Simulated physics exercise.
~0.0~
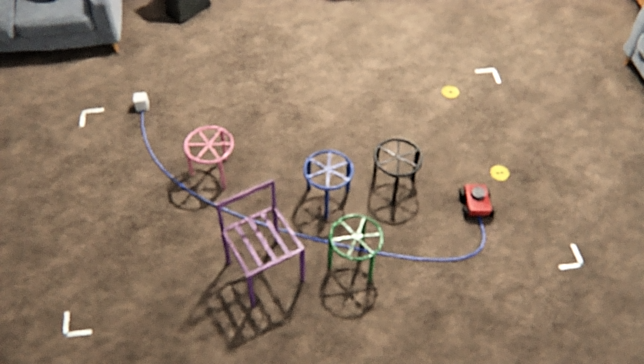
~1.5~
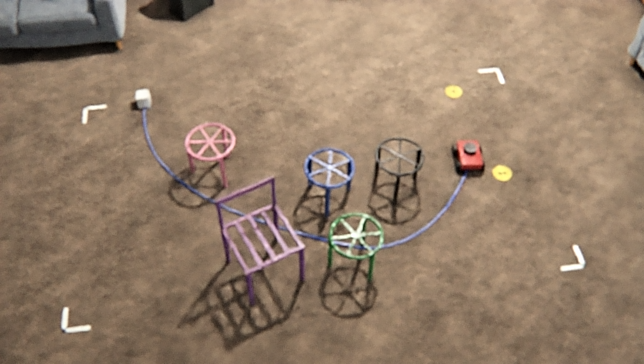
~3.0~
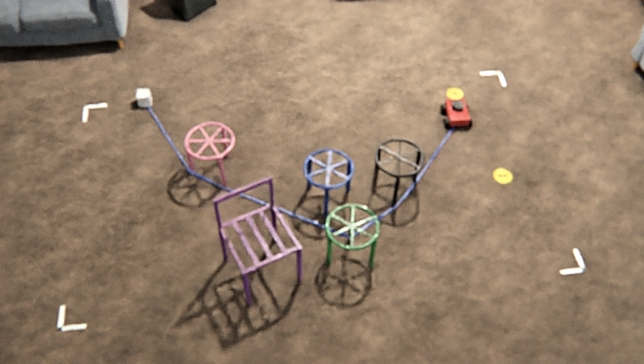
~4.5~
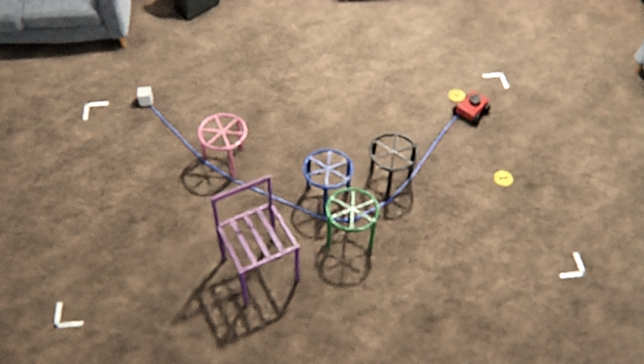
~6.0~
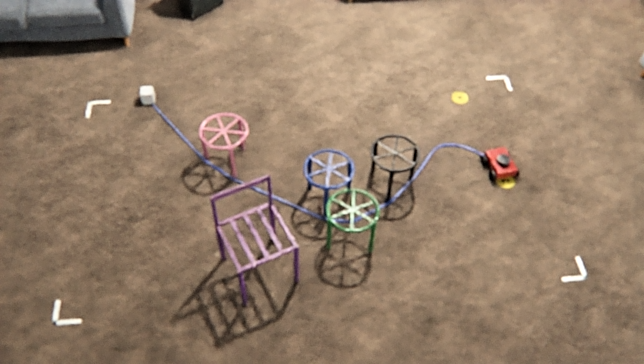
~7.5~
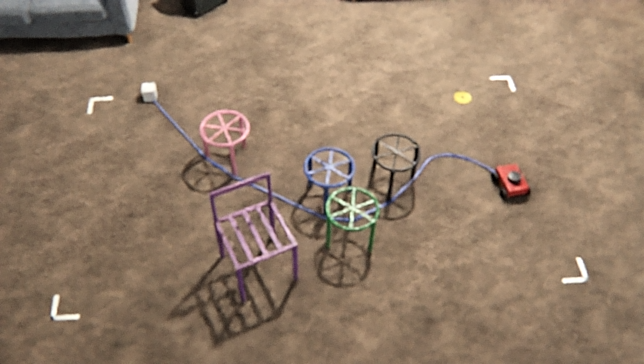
A purple chair stands left of centre on a brown floor seen from above, with pink, blue, green and black stools around it and a grey sofa at the upper left. A blue lead runs from a small white block at the left, past the furniture, to a red cart on the right. The cart moves up toward the farther yellow mark, pulling the lead tighter and shifting the green stool, then the pink and black stools slightly. It then turns back down to the nearer mark and stops just past it, the lead curving loosely behind, all furniture upright.
